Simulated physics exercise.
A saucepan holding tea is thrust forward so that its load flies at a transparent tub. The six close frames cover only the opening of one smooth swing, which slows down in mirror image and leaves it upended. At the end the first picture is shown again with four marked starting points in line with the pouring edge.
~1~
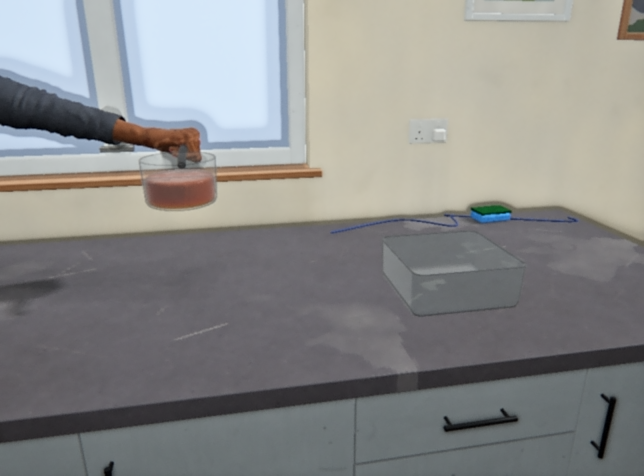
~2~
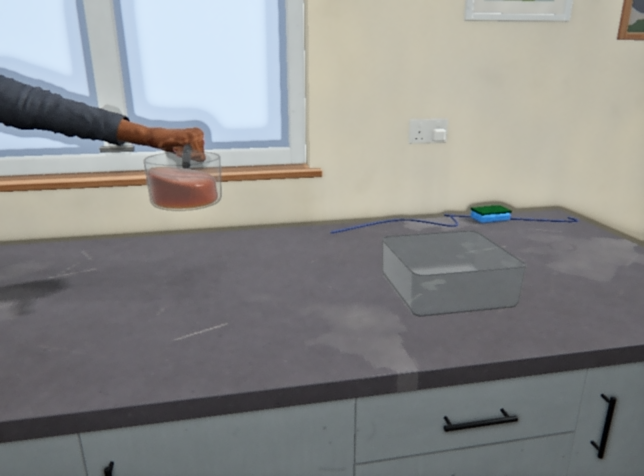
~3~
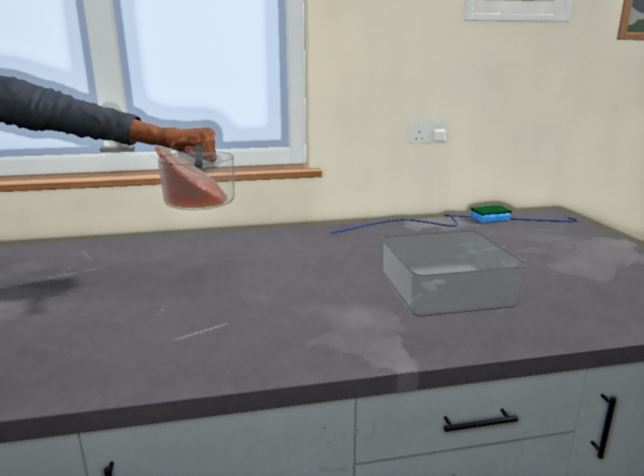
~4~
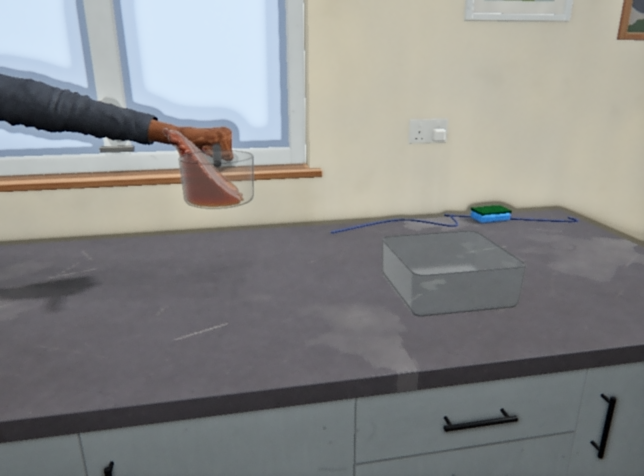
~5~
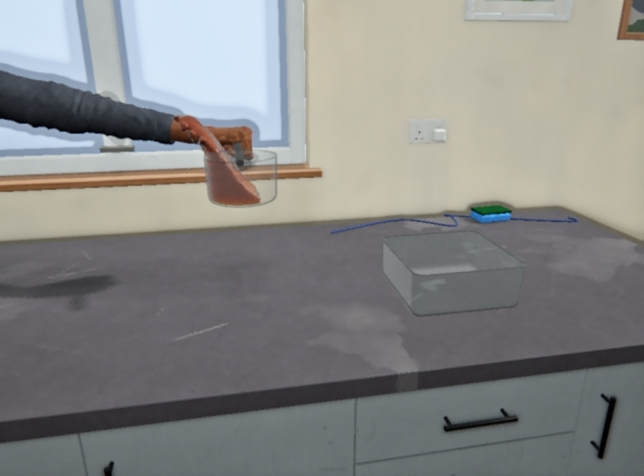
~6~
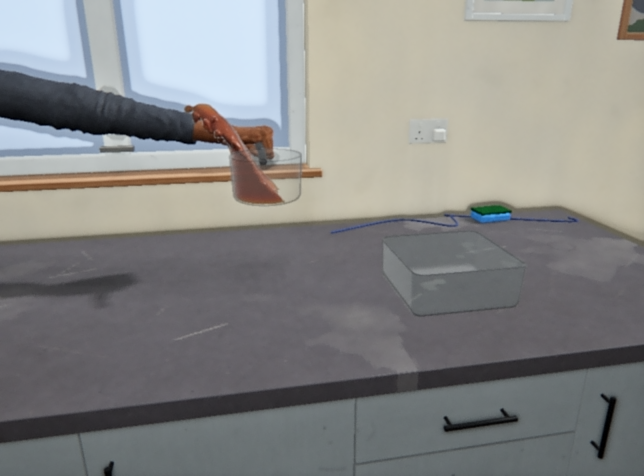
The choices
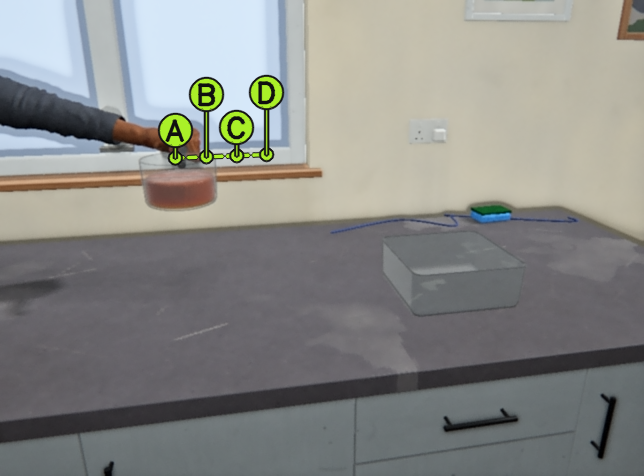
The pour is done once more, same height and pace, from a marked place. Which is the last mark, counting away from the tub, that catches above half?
The limit is D.
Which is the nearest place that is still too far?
It is C.
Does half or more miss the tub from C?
Yes.
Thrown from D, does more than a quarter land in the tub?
Yes, clearly.
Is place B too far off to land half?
Yes, that goes wrong.
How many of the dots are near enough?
One of them.
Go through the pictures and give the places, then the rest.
The first frame shows upright, lip at (214, 156); tub from (410, 315) to (517, 304); nothing has left yet.
The second frame shows upright, lip at (219, 156); nothing has left yet.
The third frame shows upright, lip at (232, 155); tea is over the rim, down to (169, 157).
The fourth frame shows upright, lip at (252, 155); tea is over the rim, down to (183, 157).
The fifth frame shows upright, lip at (275, 154); tea is over the rim, down to (215, 156).
The sixth frame shows upright, lip at (300, 153); tea is over the rim, down to (244, 155).
In lime, A at (175, 158); B at (206, 156); C at (236, 155); D at (266, 154).
If A is chosen, about 9 % lands in the tub, 88 % falls short and 3 % goes beside or beyond.
If B is chosen, about 12 % lands in the tub, 84 % falls short and 4 % goes beside or beyond.
If C is chosen, about 23 % lands in the tub, 69 % falls short and 7 % goes beside or beyond.
If D is chosen, about 75 % lands in the tub, 14 % falls short and 12 % goes beside or beyond.
